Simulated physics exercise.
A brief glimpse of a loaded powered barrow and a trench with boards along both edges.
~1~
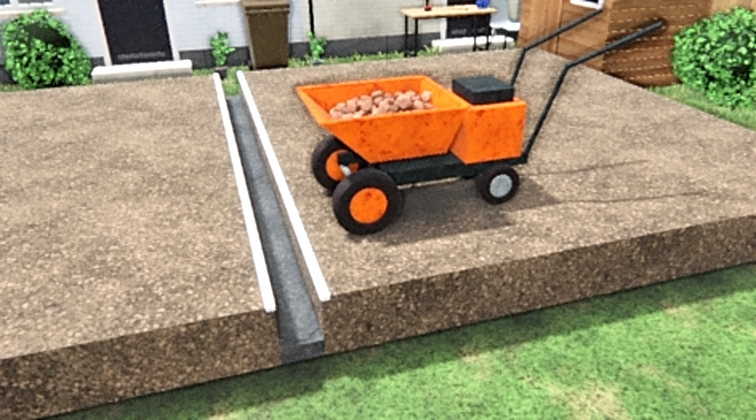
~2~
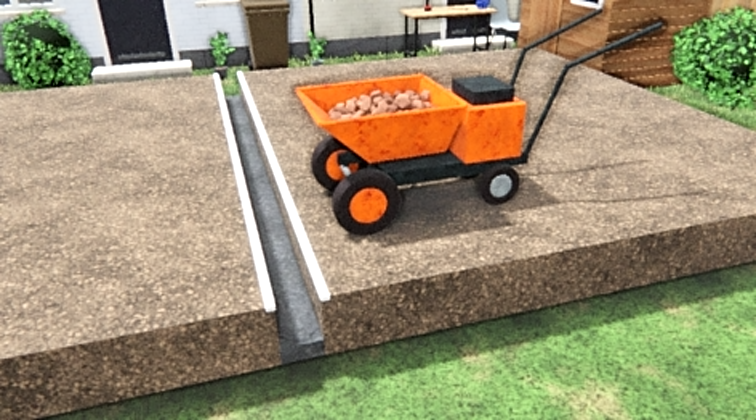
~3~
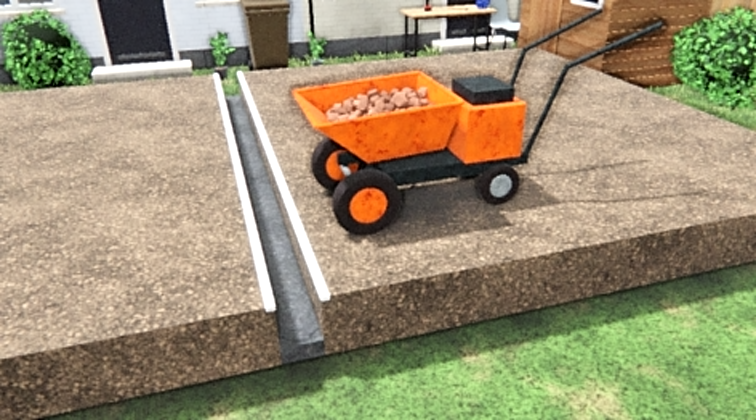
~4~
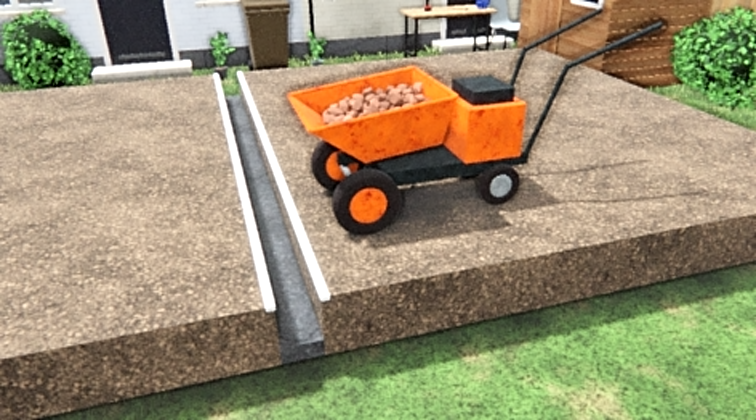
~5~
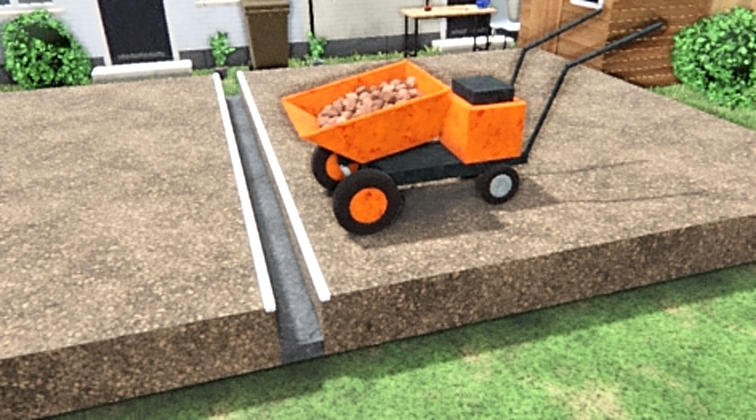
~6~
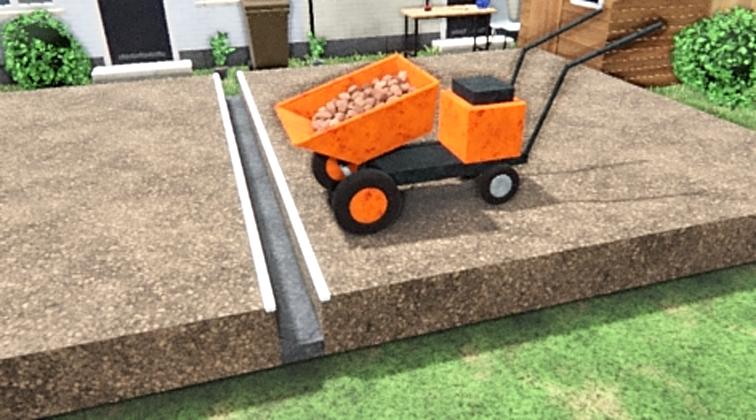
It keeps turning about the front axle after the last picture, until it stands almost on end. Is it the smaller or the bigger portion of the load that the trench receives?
Trench misses most.
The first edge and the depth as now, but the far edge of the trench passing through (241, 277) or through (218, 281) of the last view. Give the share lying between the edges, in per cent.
70 and 100 percent.
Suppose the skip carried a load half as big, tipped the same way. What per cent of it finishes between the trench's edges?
Around 30 per cent.
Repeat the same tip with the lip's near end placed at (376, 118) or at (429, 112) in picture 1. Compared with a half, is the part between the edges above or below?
Trial 1 exceeds half, trial 2 falls short of half.
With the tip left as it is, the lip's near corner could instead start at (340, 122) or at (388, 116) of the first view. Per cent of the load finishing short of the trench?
Try 1 about 0 %, try 2 about 20 %.
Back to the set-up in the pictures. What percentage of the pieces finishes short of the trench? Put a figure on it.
I'd say near 0 per cent, give or take.
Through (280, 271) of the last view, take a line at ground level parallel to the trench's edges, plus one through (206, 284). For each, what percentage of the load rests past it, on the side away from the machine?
Close to 70 and 20 per cent respectively.
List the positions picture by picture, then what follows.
Lip of the skip (322, 124), level; top of the load (392, 110), lumps of rubble; first edge of the trench (313, 265); far edge (262, 274), the trench under half as wide as the skip, and about as deep as wide, in the first frame.
Lip of the skip (321, 125), level; top of the load (391, 110), in the second frame.
Lip of the skip (317, 127), tipped barely; top of the load (407, 107), in the third frame.
Lip of the skip (311, 131), tipped a little; top of the load (399, 100), in the fourth frame.
Lip of the skip (304, 137), tipped a little; top of the load (392, 96), in the fifth frame.
Lip of the skip (296, 145), tipped clearly; top of the load (393, 101); first edge of the trench (313, 265); far edge (262, 274), in the sixth frame.
Just after the last frame, skip tipped steeply; every one in the skip.
A moment on, skip tipped steeply; roughly two thirds in the skip; just a few in or heaped over the trench; roughly a quarter beyond it; just a few falling.
Further on, skip tipped right over; roughly a quarter in the skip; about a tenth in or heaped over the trench; roughly two thirds beyond it.
When it is over, skip tipped right over; roughly a quarter in the skip; about a tenth in or heaped over the trench; roughly two thirds beyond it.
